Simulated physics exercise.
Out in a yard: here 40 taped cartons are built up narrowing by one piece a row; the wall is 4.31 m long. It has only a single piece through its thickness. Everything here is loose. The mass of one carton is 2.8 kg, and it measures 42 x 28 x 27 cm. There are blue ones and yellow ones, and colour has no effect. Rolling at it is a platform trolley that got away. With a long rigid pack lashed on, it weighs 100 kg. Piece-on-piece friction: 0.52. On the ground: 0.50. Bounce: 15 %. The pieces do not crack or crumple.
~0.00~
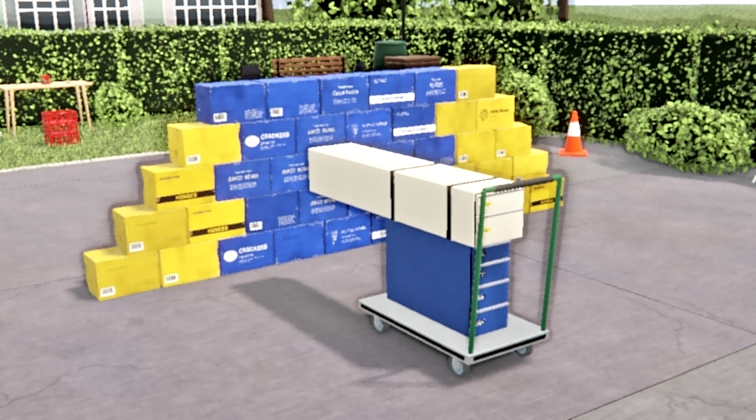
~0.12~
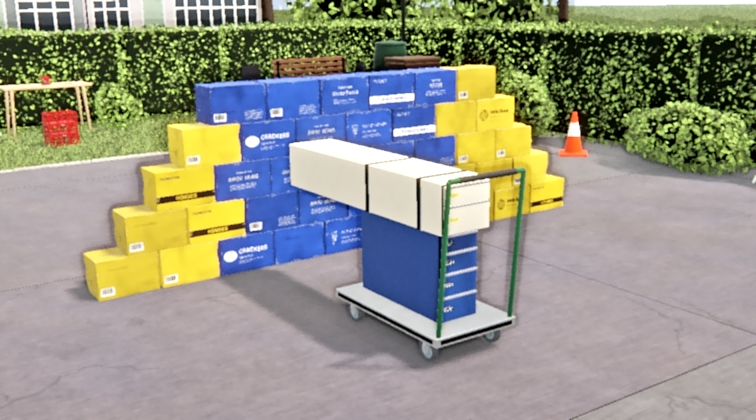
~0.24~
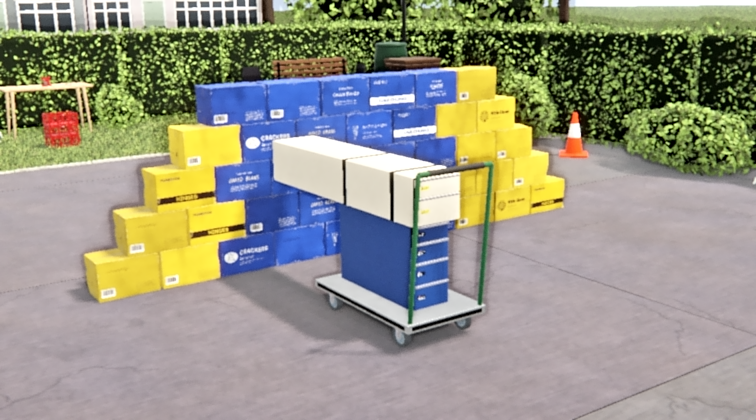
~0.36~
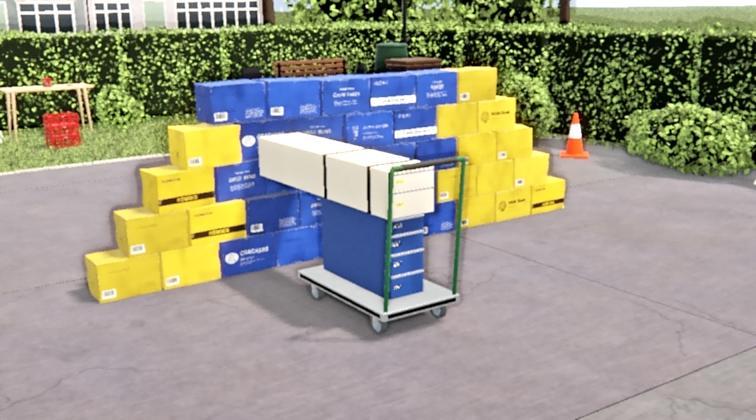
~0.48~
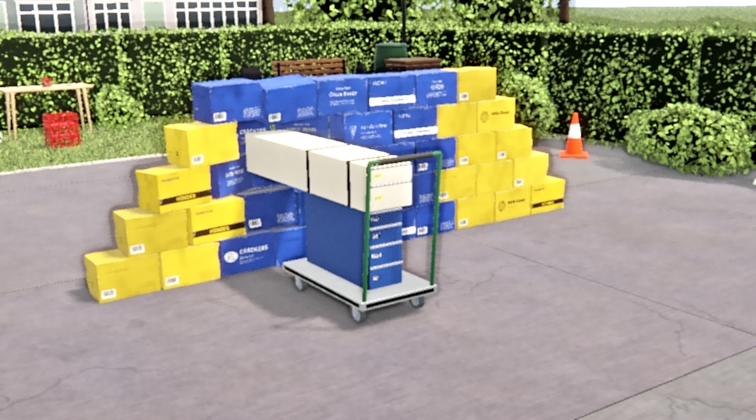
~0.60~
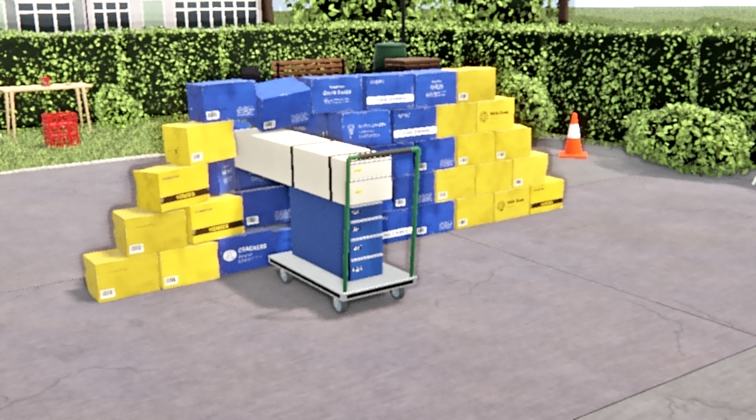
At first, a trolley carrying a long white pack on a blue stack rolls across the yard toward a stepped wall of blue and yellow cartons, all still. The pack's end then pushes into the wall's left part, and nearby cartons shift and tilt slightly while those on the right stay put.
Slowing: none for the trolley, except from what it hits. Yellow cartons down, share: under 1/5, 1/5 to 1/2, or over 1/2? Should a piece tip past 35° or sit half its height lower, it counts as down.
Under 1/5.
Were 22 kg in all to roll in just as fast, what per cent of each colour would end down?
In that case yellow 20, blue 30 per cent.
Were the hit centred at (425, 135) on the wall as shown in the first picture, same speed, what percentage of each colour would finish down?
Then yellow ends 10 per cent down and blue 10 per cent.
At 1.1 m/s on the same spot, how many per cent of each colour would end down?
Yellow 20%, blue 40%.
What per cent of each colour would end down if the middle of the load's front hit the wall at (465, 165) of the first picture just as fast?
You'd end up with yellow at 40 and blue at 20 percent down.
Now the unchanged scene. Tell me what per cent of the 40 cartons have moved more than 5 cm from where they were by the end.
Shifted fraction is 40 per cent.
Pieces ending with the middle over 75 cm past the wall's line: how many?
Around 8, give or take.
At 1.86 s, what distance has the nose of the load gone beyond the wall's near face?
Reading: Approx. 160 cm past the line.
After 0.86 s, load 90 cm past the wall's line, still rolling; none of the 17 yellow cartons down (4 of 40 in all colours); top yellow carton unmoved.
After 1.20 s, load 1.24 m past the wall's line, still rolling; none of the 17 yellow cartons down (7 of 40 in all colours); top yellow carton unmoved.
After 1.86 s, load 1.61 m past the wall's line, still rolling; 1 of the 17 yellow cartons down (7 of 40 in all colours); top yellow carton unmoved.
In the end (3.2 s), load 1.74 m past the wall's line, stopped; 1 of the 17 yellow cartons down (9 of 40 in all colours); top yellow carton unmoved; top blue carton unmoved. That is 6 per cent. From the last view, middles, top yellow carton near (466, 84), top blue carton near (426, 88).
